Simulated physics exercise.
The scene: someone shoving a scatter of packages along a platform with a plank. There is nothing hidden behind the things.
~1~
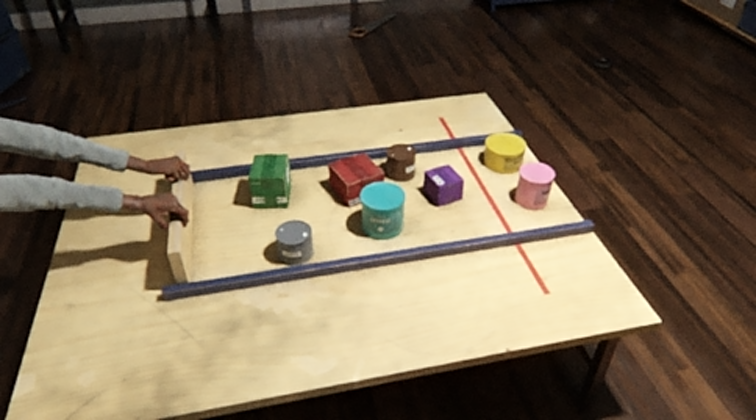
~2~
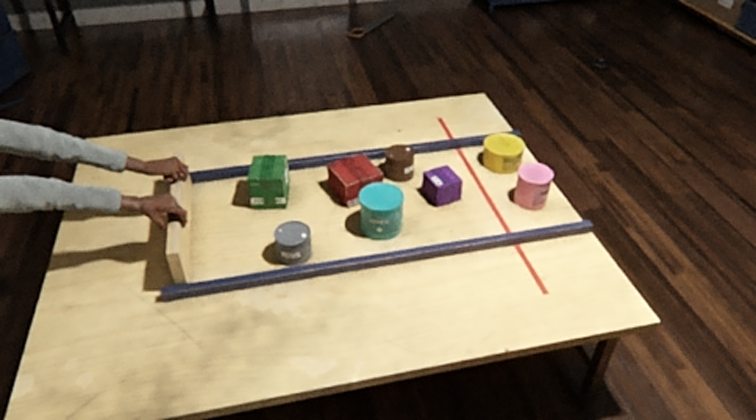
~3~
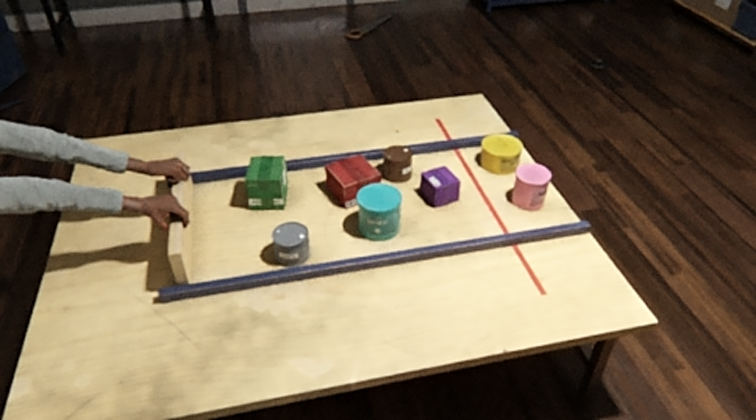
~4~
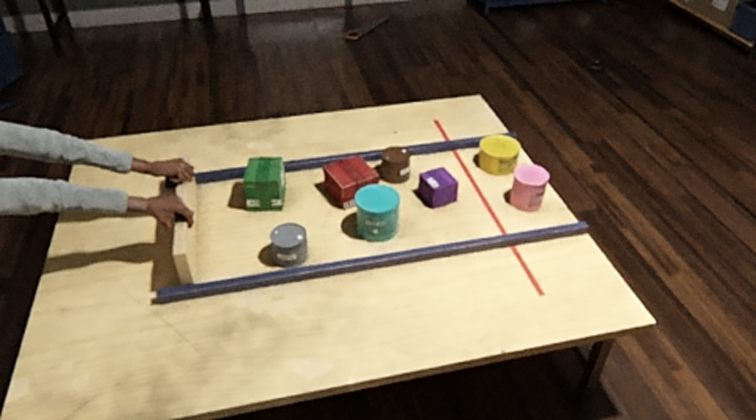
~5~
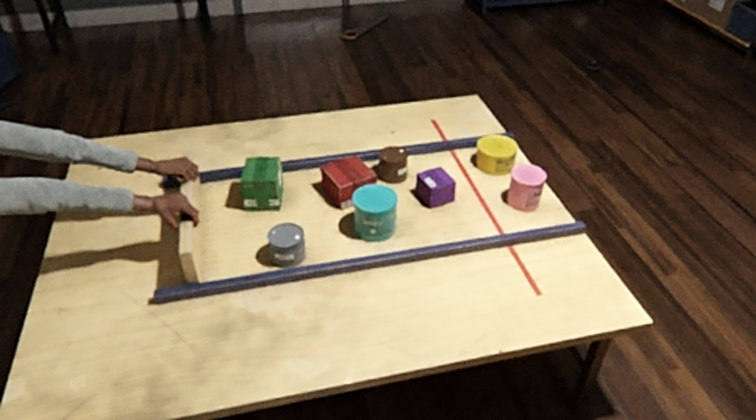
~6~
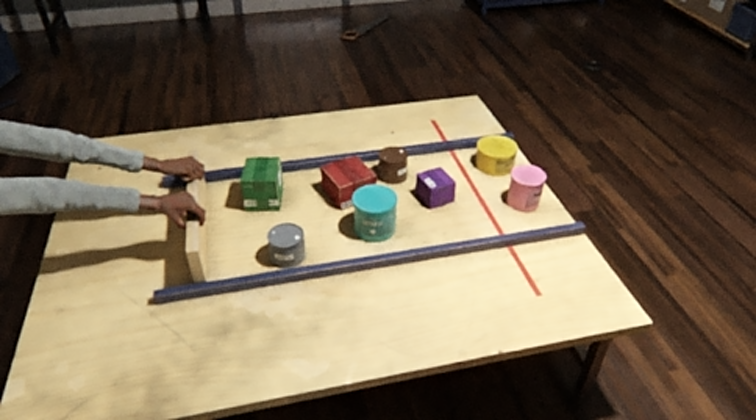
A pale wooden platform on a dark plank floor is seen from above at an angle. Two dark blue rails flank a green box, red box, grey tin, turquoise tub, brown tin and purple box, with yellow and pink tubs beyond a red line at right. Two grey-sleeved hands slide a plank slightly rightward from the left, the packages staying put, while the view drifts very slightly.
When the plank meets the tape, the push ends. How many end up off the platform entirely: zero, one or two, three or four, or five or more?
Fallen: One or two.
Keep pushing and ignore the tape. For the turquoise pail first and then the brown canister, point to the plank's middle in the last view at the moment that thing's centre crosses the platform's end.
The middle is at (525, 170) when it's the turquoise pail, and at (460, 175) when it's the brown canister.
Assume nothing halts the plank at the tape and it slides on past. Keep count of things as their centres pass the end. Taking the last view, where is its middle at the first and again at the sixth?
At the first moment about (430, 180), at the next about (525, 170).
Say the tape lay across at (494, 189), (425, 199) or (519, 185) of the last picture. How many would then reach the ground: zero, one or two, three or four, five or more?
The falls would be just one or two; zero; five or over.
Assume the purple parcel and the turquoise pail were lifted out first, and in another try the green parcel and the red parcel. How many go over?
Result, first then second: 1, 0.
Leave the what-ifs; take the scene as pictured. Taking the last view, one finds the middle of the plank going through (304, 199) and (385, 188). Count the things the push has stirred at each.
First 3, after that 6.
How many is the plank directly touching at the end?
It's 3.
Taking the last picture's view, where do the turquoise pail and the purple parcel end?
Around (505, 187), then around (522, 175).
Soon after, none off yet; pink pail at rest near (526, 189); yellow pail at rest near (496, 156); purple parcel at rest near (435, 188).
Then, none off yet; pink pail at rest near (526, 189); yellow pail at rest near (496, 156); purple parcel moved about its own width near (474, 187).
At rest, the number that fall off is one or two; fallen, brown canister and yellow pail.
